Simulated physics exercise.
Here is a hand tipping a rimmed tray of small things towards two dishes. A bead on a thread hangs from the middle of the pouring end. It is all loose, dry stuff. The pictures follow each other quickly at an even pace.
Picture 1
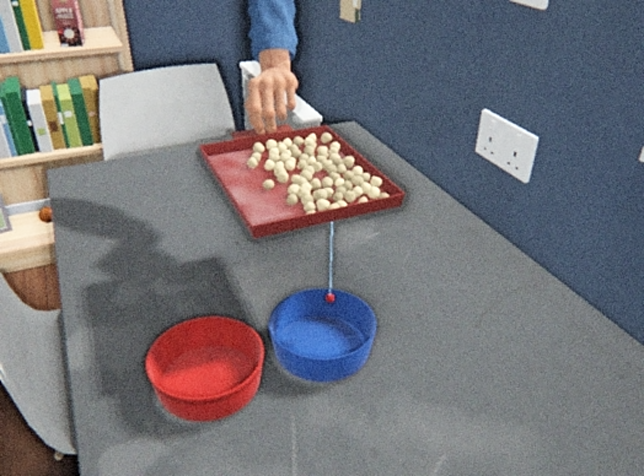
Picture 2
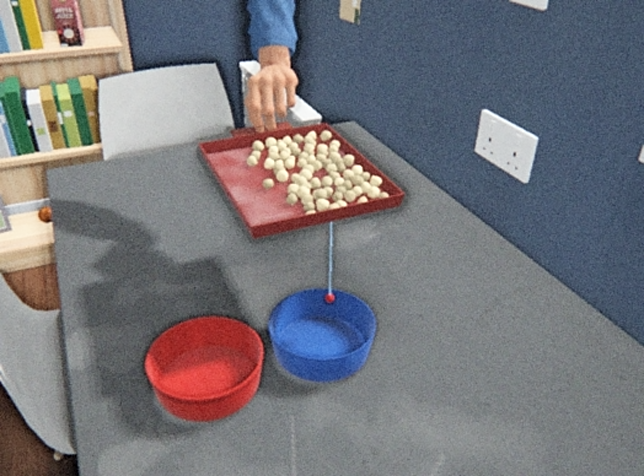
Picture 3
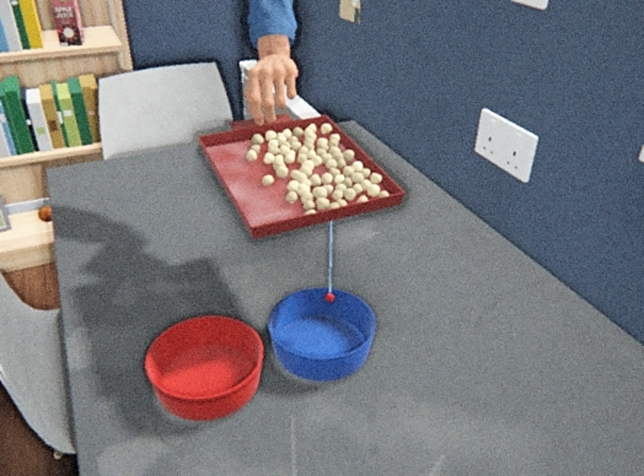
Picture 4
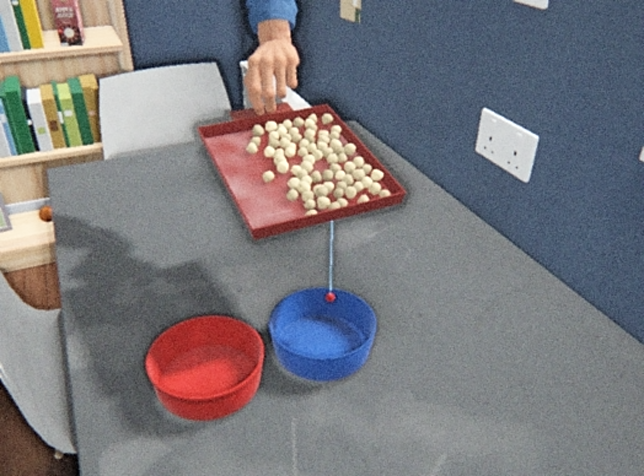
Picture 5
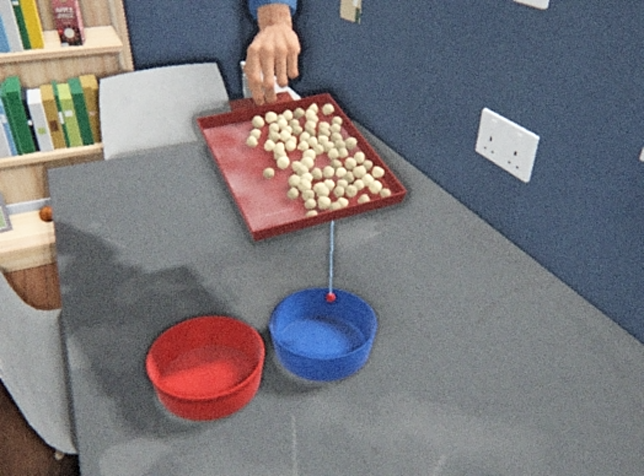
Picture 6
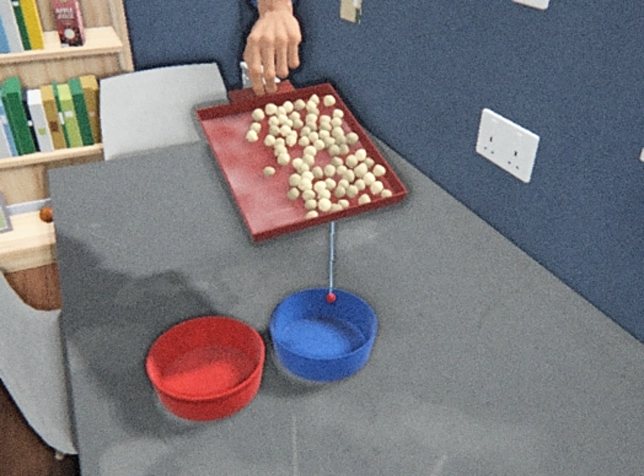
A hand gradually raising the back of a red tray of pale round nuts above a red dish and a blue dish.
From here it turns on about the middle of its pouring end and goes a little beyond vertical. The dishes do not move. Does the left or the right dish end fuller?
The right-hand dish gets more.
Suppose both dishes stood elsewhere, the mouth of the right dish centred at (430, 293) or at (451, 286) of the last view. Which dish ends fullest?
At the first place left, at the second the left dish.
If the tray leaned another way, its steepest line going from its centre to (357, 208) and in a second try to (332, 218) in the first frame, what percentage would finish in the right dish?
Near 10 % and 40 %.
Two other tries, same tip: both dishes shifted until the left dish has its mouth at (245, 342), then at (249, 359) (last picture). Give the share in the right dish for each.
Near 20 % and 40 %.
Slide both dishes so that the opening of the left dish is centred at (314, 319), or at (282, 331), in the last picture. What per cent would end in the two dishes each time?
Roughly 50 per cent, and 60 per cent.
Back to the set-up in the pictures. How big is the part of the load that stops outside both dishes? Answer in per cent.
Near 40 %.
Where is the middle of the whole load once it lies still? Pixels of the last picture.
Near (316, 358).
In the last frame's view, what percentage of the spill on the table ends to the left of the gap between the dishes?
Some 20 per cent.
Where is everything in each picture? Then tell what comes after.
Corners of the pouring end at (253, 224) and (401, 193), level; middle of the load at (309, 172), macadamia nuts; left dish at (222, 407); right dish at (345, 367); bead on its thread at (330, 298), in the first frame.
Corners of the pouring end at (253, 225) and (401, 193), level; middle of the load at (308, 170), in the second frame.
Corners of the pouring end at (253, 225) and (401, 192), tipped barely, lowest at the left corner; middle of the load at (308, 166), in the third frame.
Corners of the pouring end at (254, 227) and (402, 191), tipped a little, lowest at the left corner; middle of the load at (309, 161), in the fourth frame.
Corners of the pouring end at (254, 229) and (403, 191), tipped a little, lowest at the left corner; middle of the load at (309, 156), in the fifth frame.
Corners of the pouring end at (255, 232) and (404, 191), tipped clearly, lowest at the left corner; middle of the load at (310, 152); left dish at (223, 406); right dish at (346, 367), in the sixth frame.
Soon, tray tipped steeply; all on the tray.
A while on, tray tipped right over; nearly all on the tray; a stray few in the left dish; a stray few outside both.
Towards the end, tray tipped past a quarter turn; a small part in the left dish; about half in the right dish; about half outside both.
Finally, tray tipped past a quarter turn; a small part in the left dish; about half in the right dish; about half outside both.
